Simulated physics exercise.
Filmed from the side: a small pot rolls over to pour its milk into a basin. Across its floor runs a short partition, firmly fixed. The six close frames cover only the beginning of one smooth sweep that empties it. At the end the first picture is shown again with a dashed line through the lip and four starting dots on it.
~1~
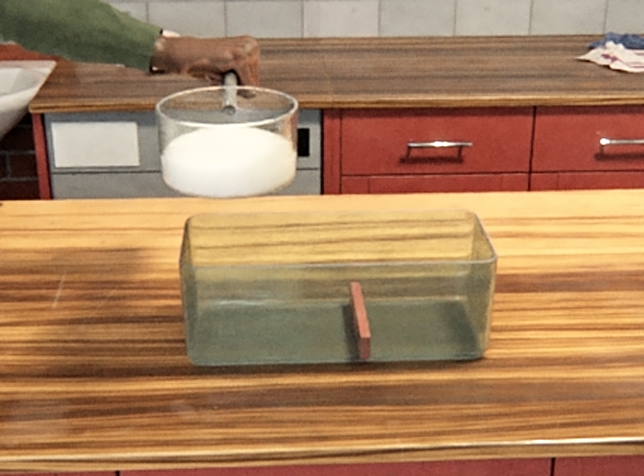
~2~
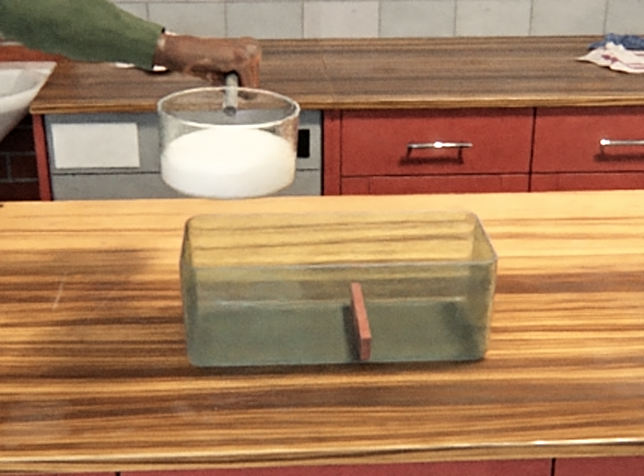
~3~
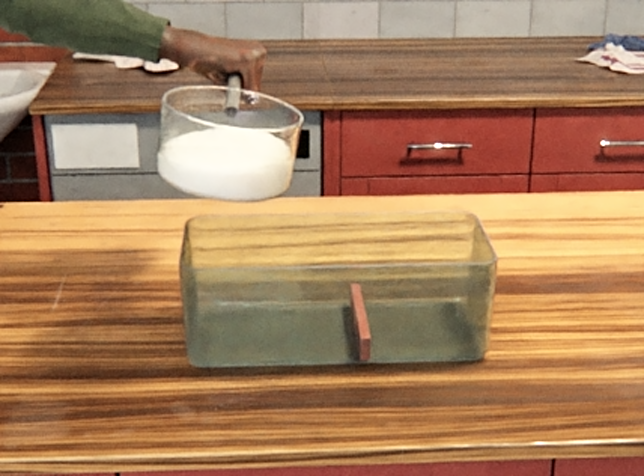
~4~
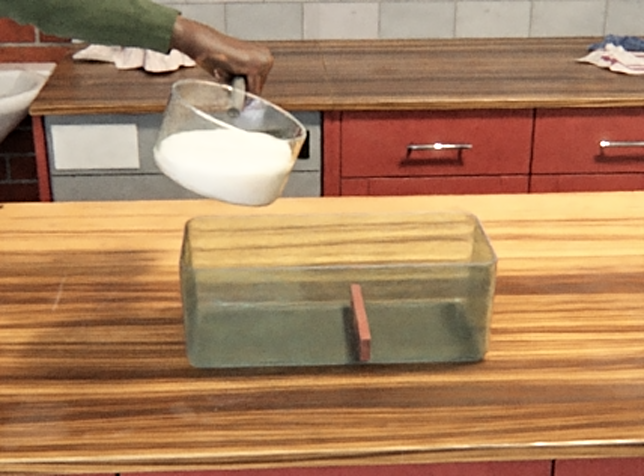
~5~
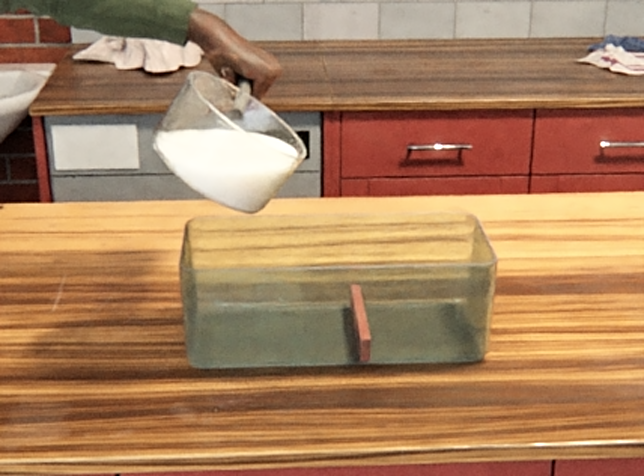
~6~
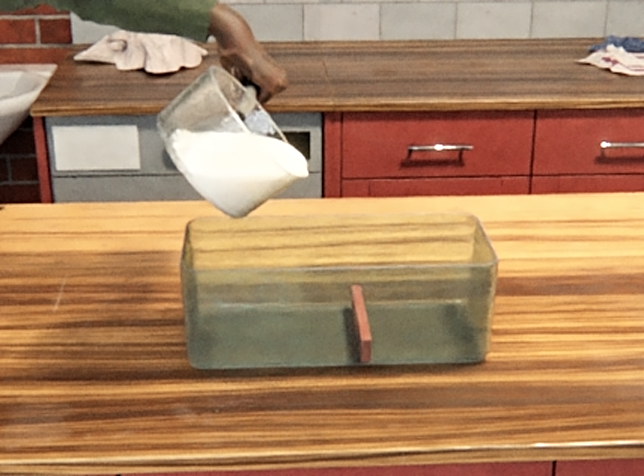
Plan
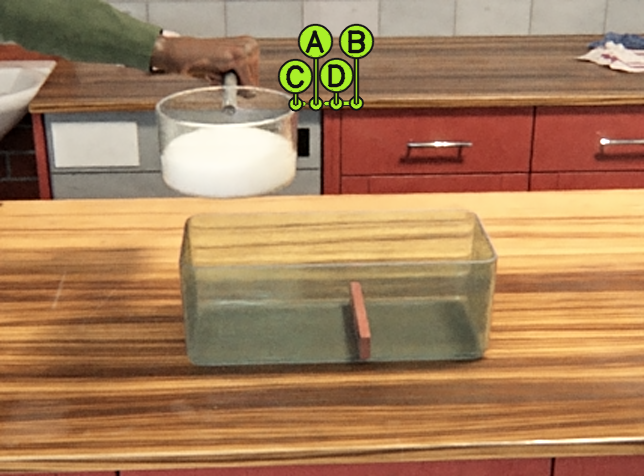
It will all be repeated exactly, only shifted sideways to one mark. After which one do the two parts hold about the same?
D is best.
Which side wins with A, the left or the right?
More ends on the left.
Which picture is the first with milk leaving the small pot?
In picture 6.
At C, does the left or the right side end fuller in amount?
The left one.
In lime, A at (315, 103); B at (356, 103); C at (295, 104); D at (336, 103).
If A is chosen, about 69 % ends left of the wall and 30 % right of it.
If B is chosen, about 23 % ends left of the wall and 76 % right of it.
If C is chosen, about 88 % ends left of the wall and 11 % right of it.
If D is chosen, about 50 % ends left of the wall and 49 % right of it.
